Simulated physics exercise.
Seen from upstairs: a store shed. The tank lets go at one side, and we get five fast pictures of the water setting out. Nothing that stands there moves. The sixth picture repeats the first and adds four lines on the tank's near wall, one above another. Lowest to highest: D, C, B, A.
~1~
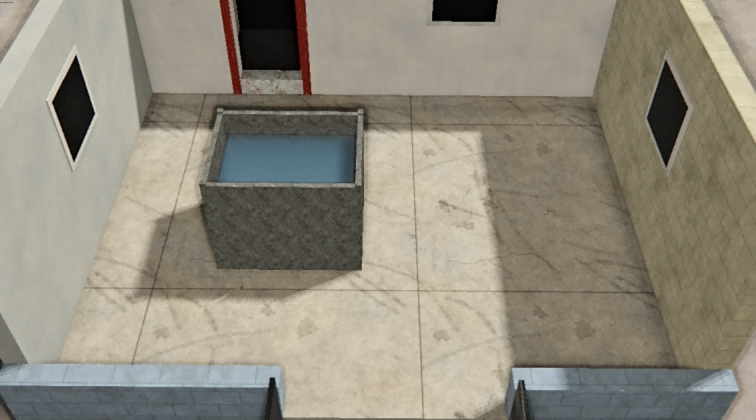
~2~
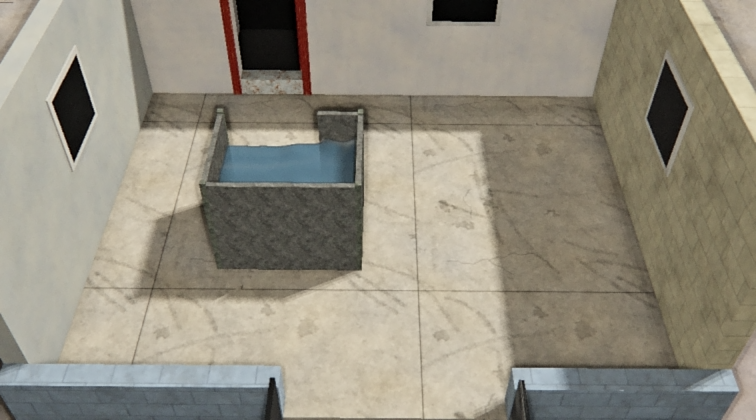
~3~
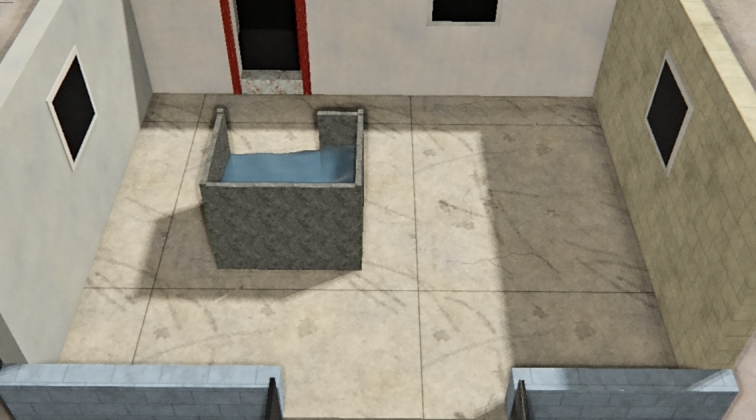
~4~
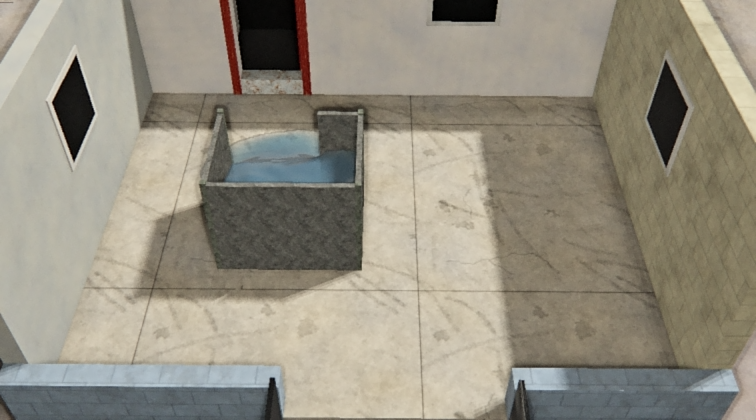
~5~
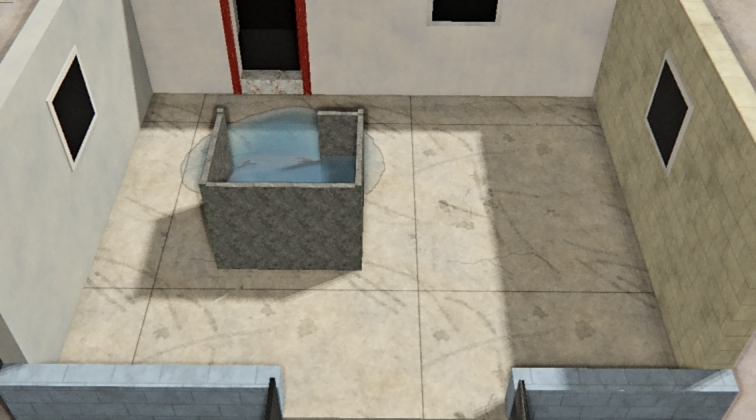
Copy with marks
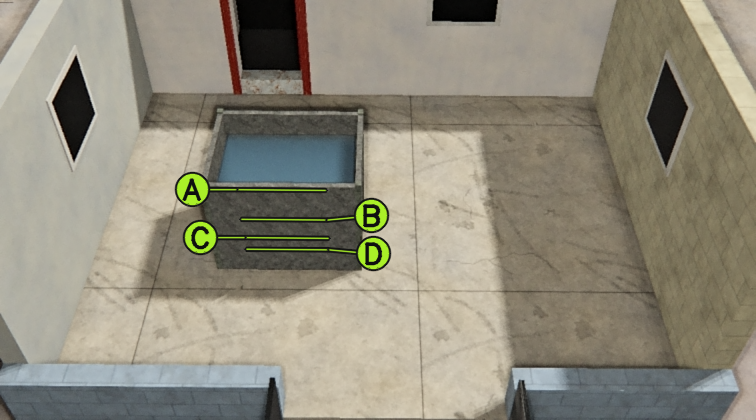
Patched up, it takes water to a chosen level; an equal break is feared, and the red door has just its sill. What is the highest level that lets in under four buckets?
C will do.
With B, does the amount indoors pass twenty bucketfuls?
No, it does not.
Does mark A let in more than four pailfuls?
Yes, that goes wrong.
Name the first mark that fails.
That would be B.
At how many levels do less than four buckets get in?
Two.
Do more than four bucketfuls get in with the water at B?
Yes.
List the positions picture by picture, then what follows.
Water in the tank at rest, its middle at (288, 166); foot of the red doorway at (273, 94); open gate at (396, 364), in the first picture.
Water covers 1 % of the ground, its front hidden from here, in the second picture.
Water covers 3 % of the ground, its front hidden from here, in the third picture.
Water covers 7 % of the ground, its front hidden from here, in the fourth picture.
Water covers 12 % of the ground, its front hidden from here, in the fifth picture.
In lime, A at (281, 190); B at (284, 219); C at (286, 238); D at (287, 249); from the bottom up D, C, B, A.
If A is chosen, dozens of bucketfuls pour in.
If B is chosen, about 10 bucketfuls get in.
If C is chosen, a bucket or two gets in.
If D is chosen, nothing gets over.
